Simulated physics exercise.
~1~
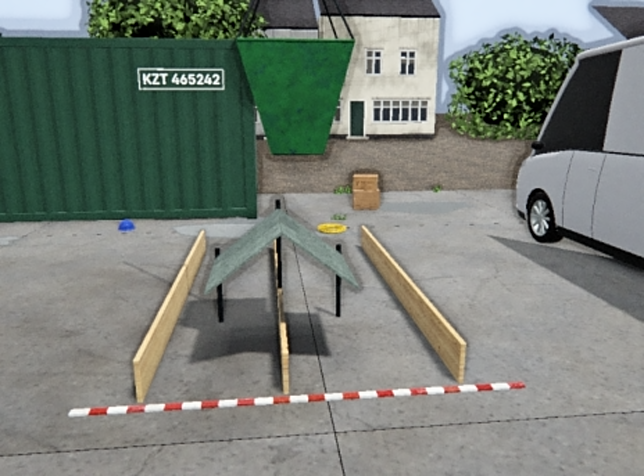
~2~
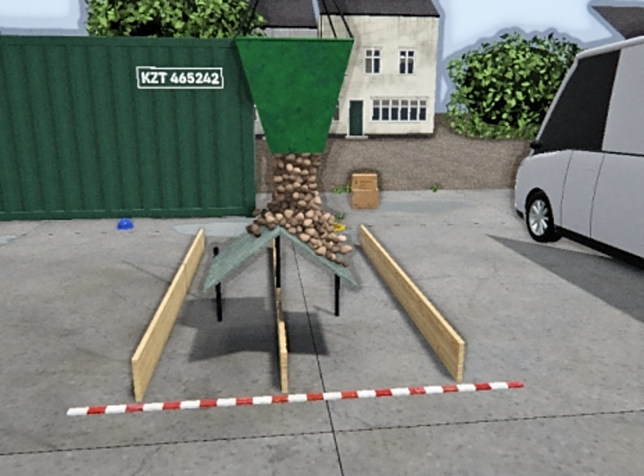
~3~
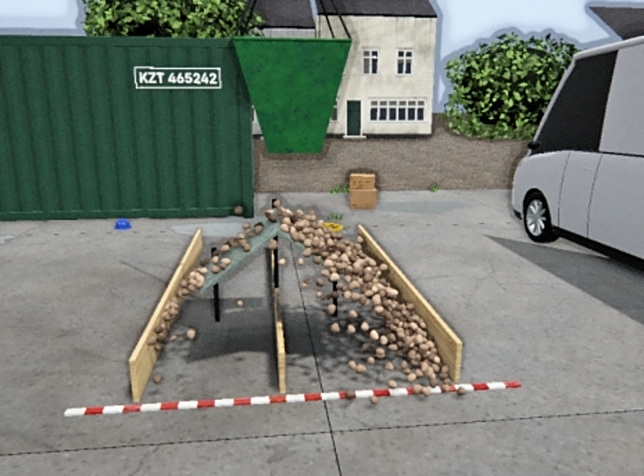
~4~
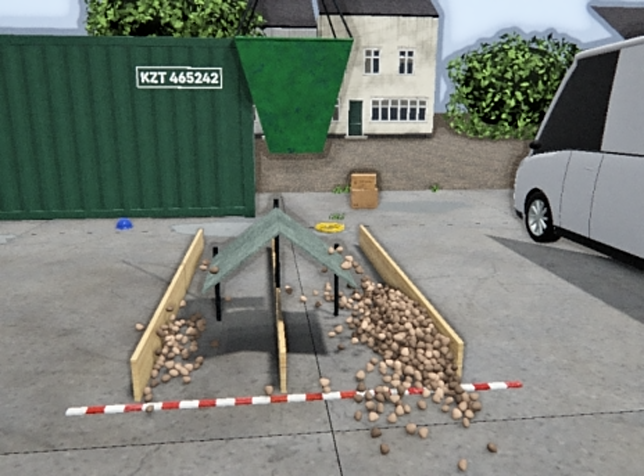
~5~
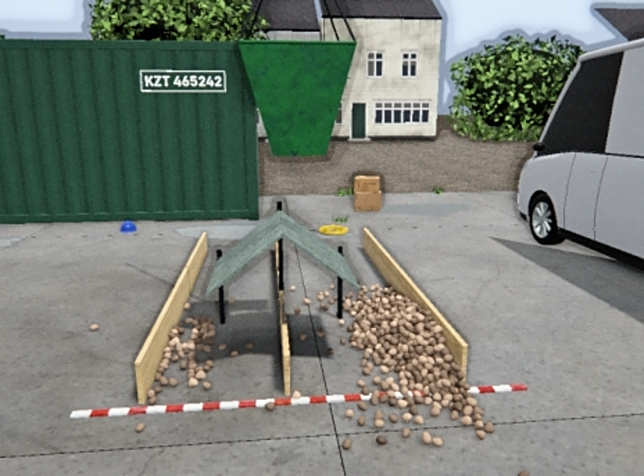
We see a green skip hanging above a peaked steel roof and three wooden boards; rounded cobbles pour from it onto the steel, tumble down both slopes, and settle mostly in the right bay, some spilling past the red and white strip, with a small group on the left.
